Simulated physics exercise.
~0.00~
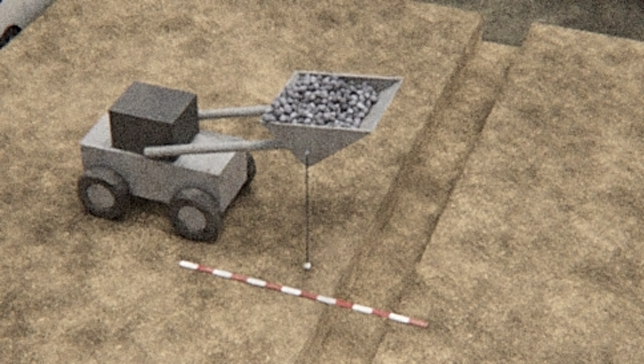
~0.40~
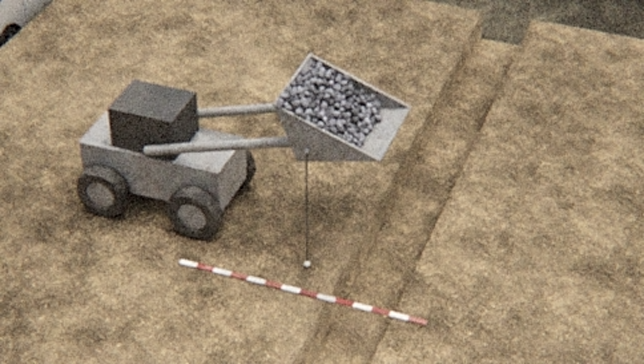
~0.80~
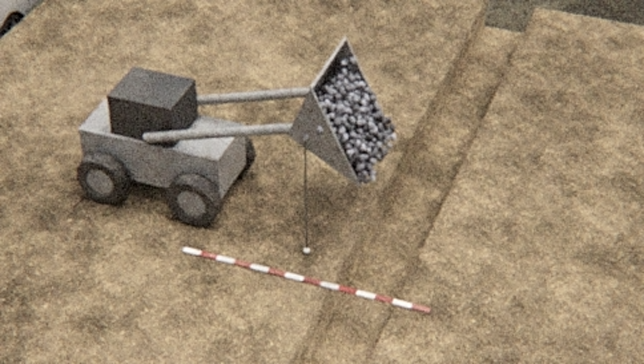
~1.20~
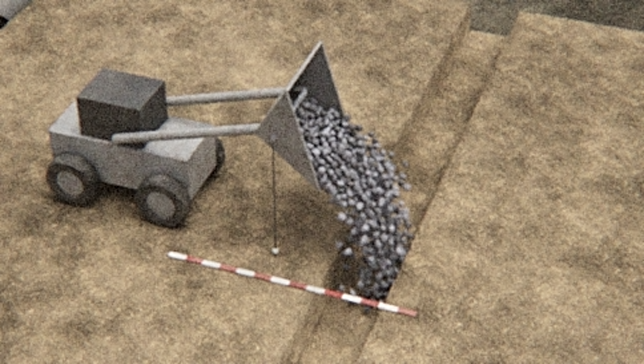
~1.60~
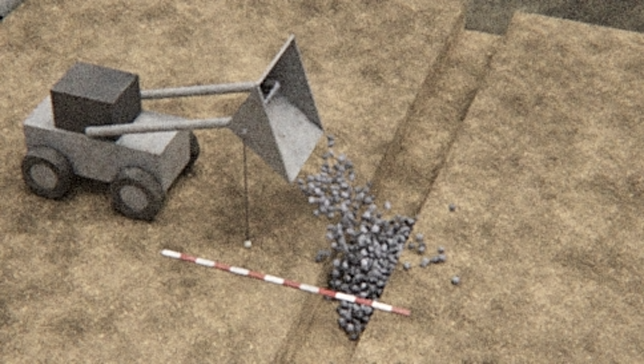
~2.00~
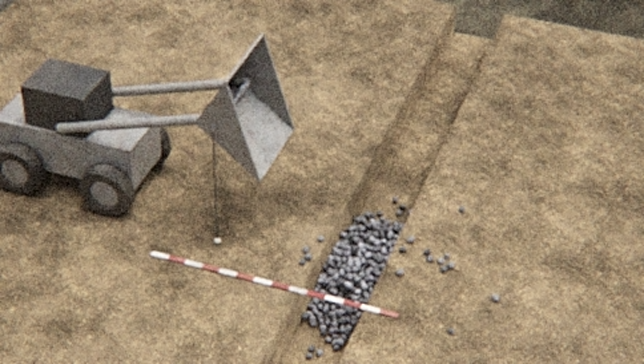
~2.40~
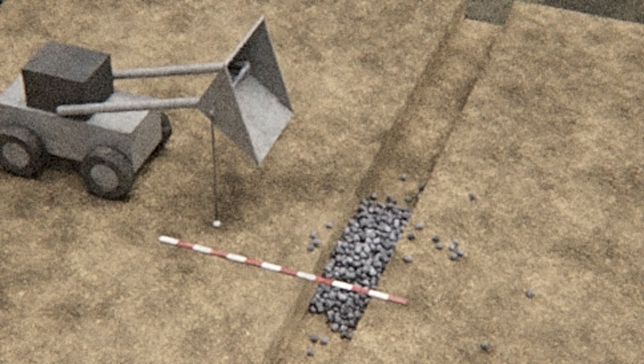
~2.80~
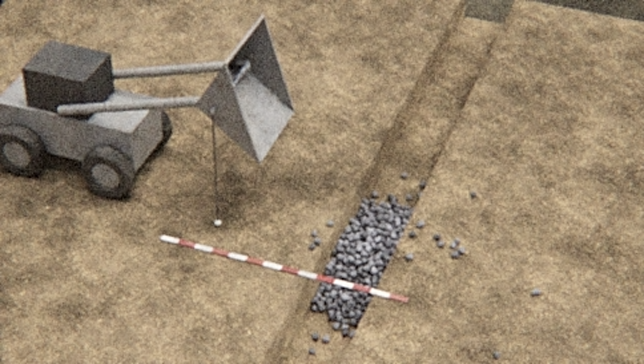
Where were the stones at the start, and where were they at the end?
At the start the stones were heaped in the loader's raised bucket. By the end nearly all of them lay in the trench, with a few scattered on the ground beside it.
